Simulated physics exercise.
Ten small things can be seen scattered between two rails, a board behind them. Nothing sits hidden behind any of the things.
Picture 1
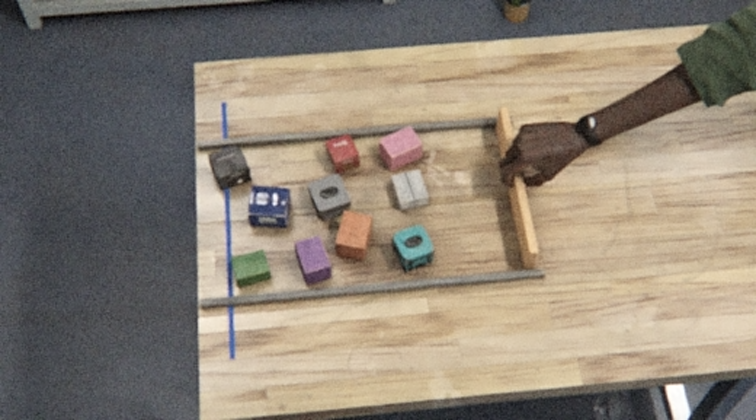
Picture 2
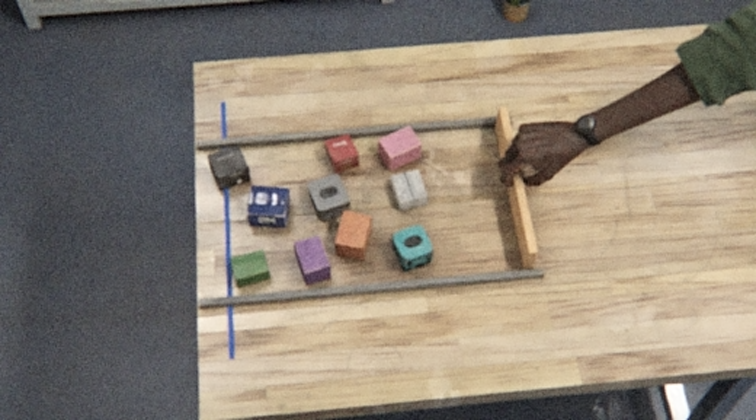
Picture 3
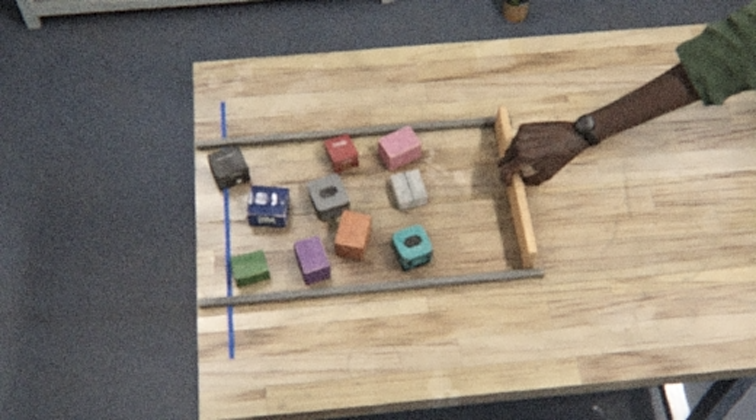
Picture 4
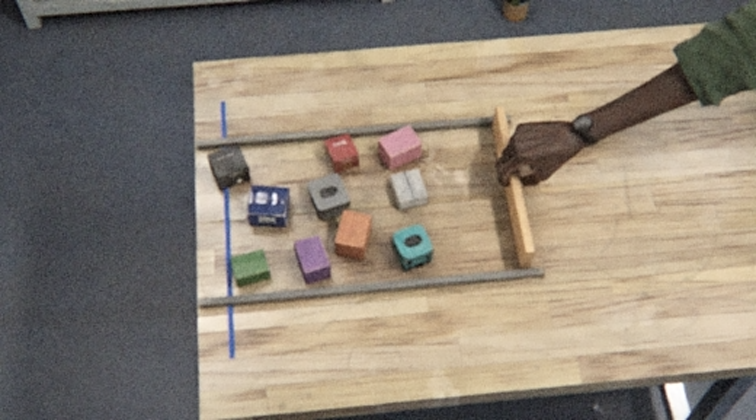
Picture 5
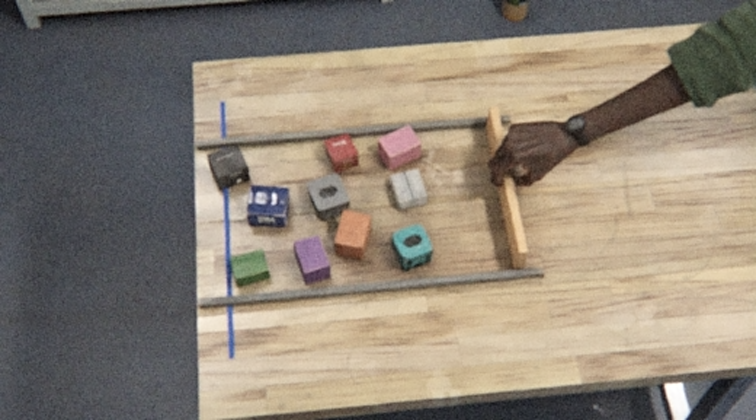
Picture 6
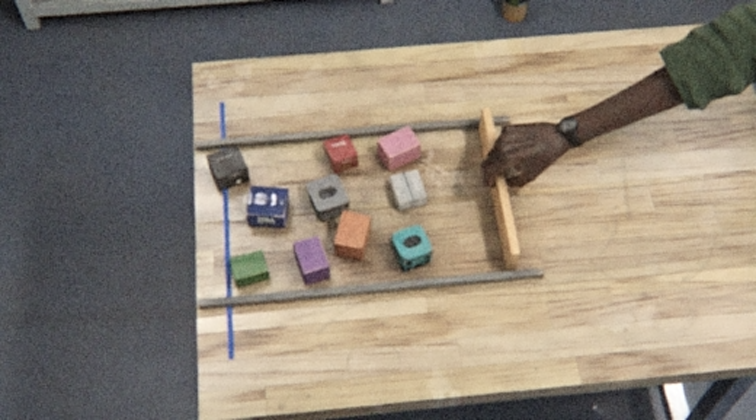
Wooden board moving slightly left between two rails, pushed by a person's hand, while small coloured boxes and blocks sit still.
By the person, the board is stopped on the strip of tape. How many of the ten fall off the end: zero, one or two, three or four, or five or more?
Band: Five fallers or above.
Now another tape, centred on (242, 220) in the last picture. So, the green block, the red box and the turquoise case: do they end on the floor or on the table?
The green block? It does not stay. The red box? It does not stay. The turquoise case? It is safe.
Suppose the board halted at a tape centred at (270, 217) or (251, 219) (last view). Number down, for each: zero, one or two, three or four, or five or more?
The first spot gives three or four, the second gives 3 or 4.
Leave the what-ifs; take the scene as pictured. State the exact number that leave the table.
Total count: 7.
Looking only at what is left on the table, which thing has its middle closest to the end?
Looks like the pink block to me.
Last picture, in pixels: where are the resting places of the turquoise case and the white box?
They come to rest around (211, 264) and (211, 199).
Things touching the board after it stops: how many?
At rest, 3 are in contact.
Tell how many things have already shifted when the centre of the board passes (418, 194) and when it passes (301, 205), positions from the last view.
Counting first: 3, next 10.
A little later, none off yet; black box at rest near (228, 168); green block at rest near (249, 269); blue box at rest near (268, 207).
Next, none off yet; black box moving near (224, 168); green block shifted about its own width near (223, 269); blue box shifted about its own width near (229, 211).
When it is over, the number that fall off is five or more; down, orange block, red box, grey case, purple block, blue box, green block and black box.
